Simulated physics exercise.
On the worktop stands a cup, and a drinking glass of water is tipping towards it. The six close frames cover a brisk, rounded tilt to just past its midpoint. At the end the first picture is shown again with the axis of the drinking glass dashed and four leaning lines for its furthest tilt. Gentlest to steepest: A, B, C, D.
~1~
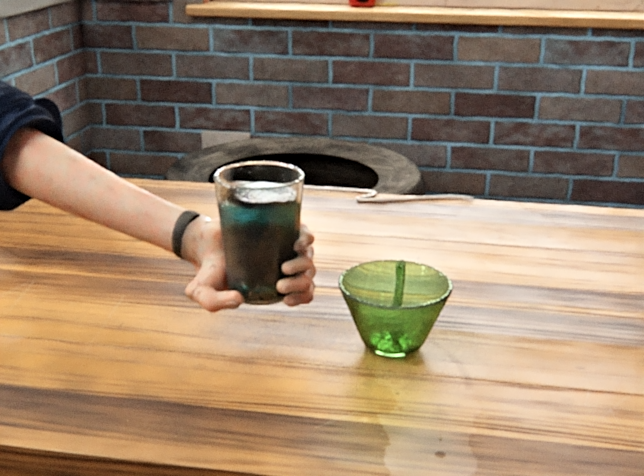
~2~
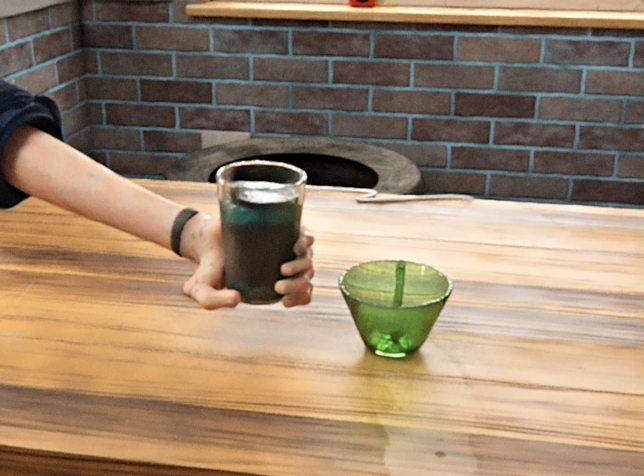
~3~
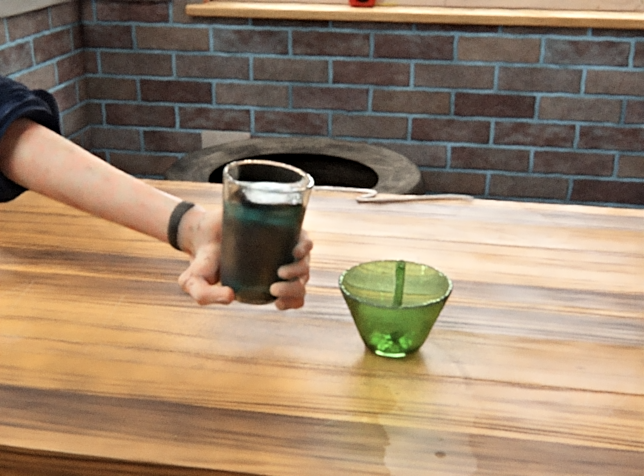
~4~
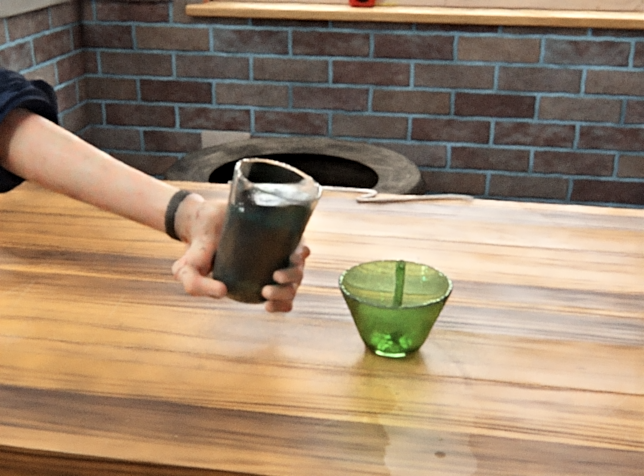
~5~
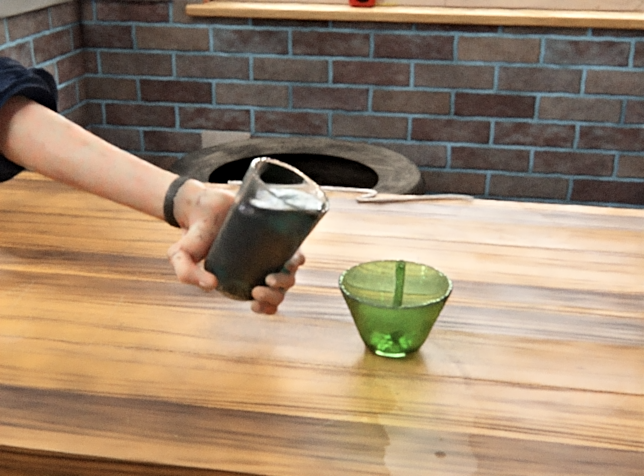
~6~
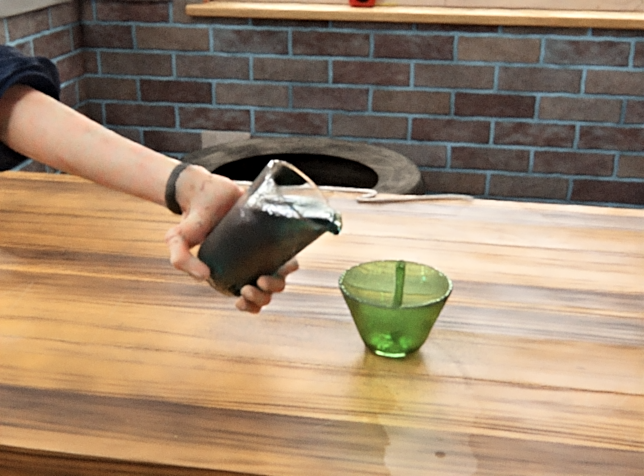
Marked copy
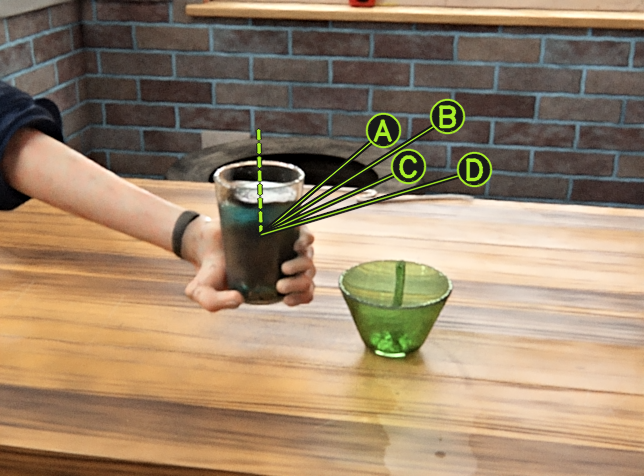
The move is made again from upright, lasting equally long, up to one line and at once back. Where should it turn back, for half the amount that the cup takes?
D beats the others.
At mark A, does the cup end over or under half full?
Under.
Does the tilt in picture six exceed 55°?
No.
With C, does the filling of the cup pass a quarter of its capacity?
Yes, clearly.
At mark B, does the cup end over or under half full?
Under half.
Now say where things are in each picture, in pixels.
Upright, lip at (300, 176); rim of the cup round (395, 282); nothing has left yet.
Tipped about 2°, lip at (302, 178); nothing has left yet.
Tipped about 9°, lip at (309, 184); nothing has left yet.
Tipped about 19°, lip at (318, 193); nothing has left yet.
Tipped about 31°, lip at (327, 207); nothing has left yet.
Tipped about 43°, lip at (332, 222); water is over the lip, down to (337, 229).
On the marked copy, A at (371, 142); B at (434, 126); C at (393, 175); D at (458, 175).
If A is chosen, the cup ends with about 13 % of what it can hold.
If B is chosen, the cup ends with about 23 % of what it can hold.
If C is chosen, the cup ends with about 35 % of what it can hold.
If D is chosen, the cup ends with about 50 % of what it can hold.
